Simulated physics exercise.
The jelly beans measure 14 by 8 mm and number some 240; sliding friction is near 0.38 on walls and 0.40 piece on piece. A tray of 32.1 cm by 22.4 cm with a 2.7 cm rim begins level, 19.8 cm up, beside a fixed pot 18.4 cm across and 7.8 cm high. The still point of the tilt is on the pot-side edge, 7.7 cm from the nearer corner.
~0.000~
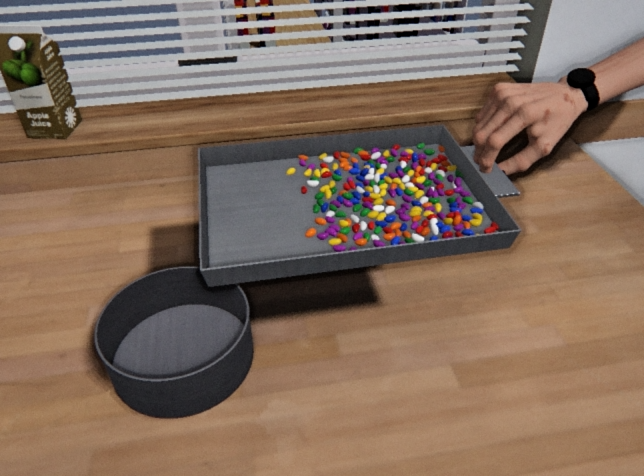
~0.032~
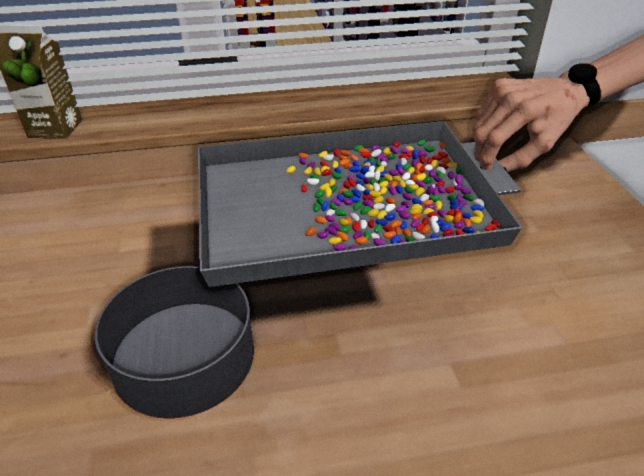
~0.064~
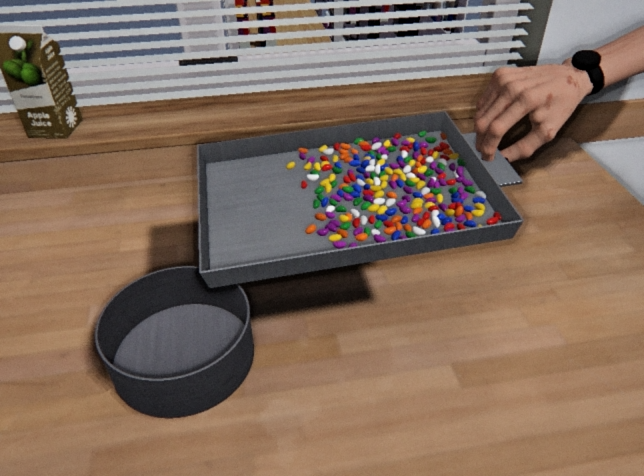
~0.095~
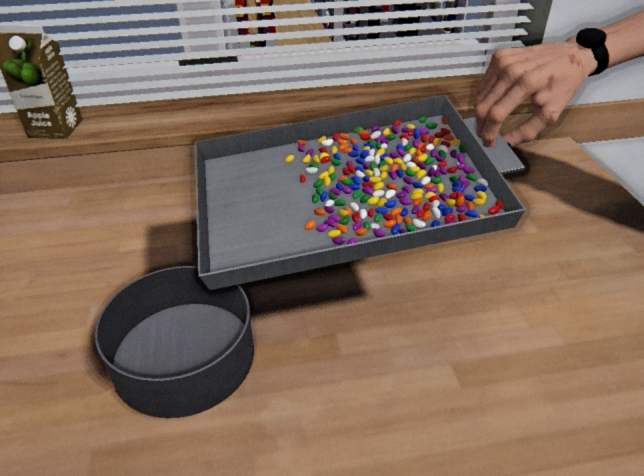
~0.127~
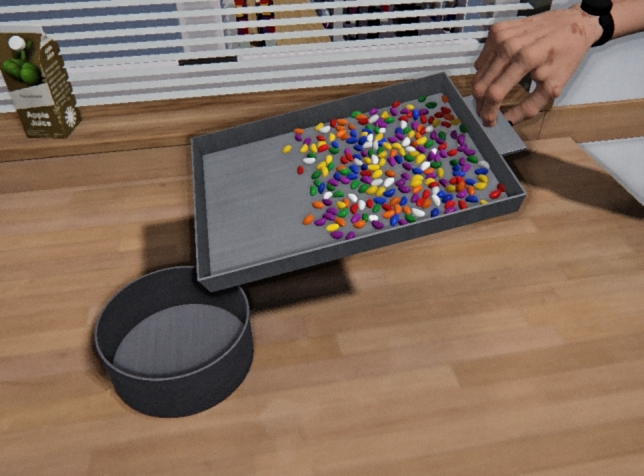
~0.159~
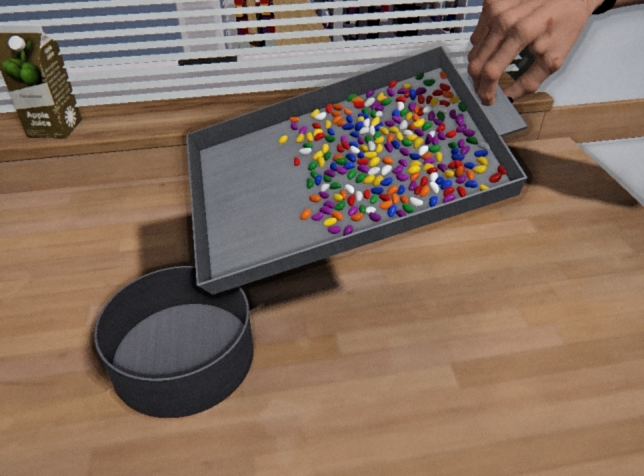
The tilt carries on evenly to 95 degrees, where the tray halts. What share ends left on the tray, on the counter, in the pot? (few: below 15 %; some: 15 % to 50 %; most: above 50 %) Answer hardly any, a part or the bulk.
Left on the tray: Hardly any; on the counter: The bulk; in the pot: A part.
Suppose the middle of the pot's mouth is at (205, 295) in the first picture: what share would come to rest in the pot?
Some 0 per cent.
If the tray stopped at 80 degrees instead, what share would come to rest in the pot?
It would be near 25 per cent.
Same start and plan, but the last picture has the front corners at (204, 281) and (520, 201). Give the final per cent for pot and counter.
Pot 20, counter 75.
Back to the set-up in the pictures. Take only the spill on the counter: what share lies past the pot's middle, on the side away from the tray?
About 80 per cent.
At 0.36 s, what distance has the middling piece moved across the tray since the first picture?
About 2 cm.
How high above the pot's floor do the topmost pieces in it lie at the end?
Some 1.0 cm.
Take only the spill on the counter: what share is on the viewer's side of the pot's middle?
Some 100 per cent.
Then, at 0.36 s, tilt 58 degrees; the tray holds 100 %, the pot 0 %.
After 0.50 s, tilt 85 degrees; the tray holds 100 %, the pot 0 %.
Then, at 0.76 s, tilt 95 degrees; the tray holds 0 %, the pot 30 %.
By 2.4 s all is still; tray 0 %, counter 70 %, pot 30 %.
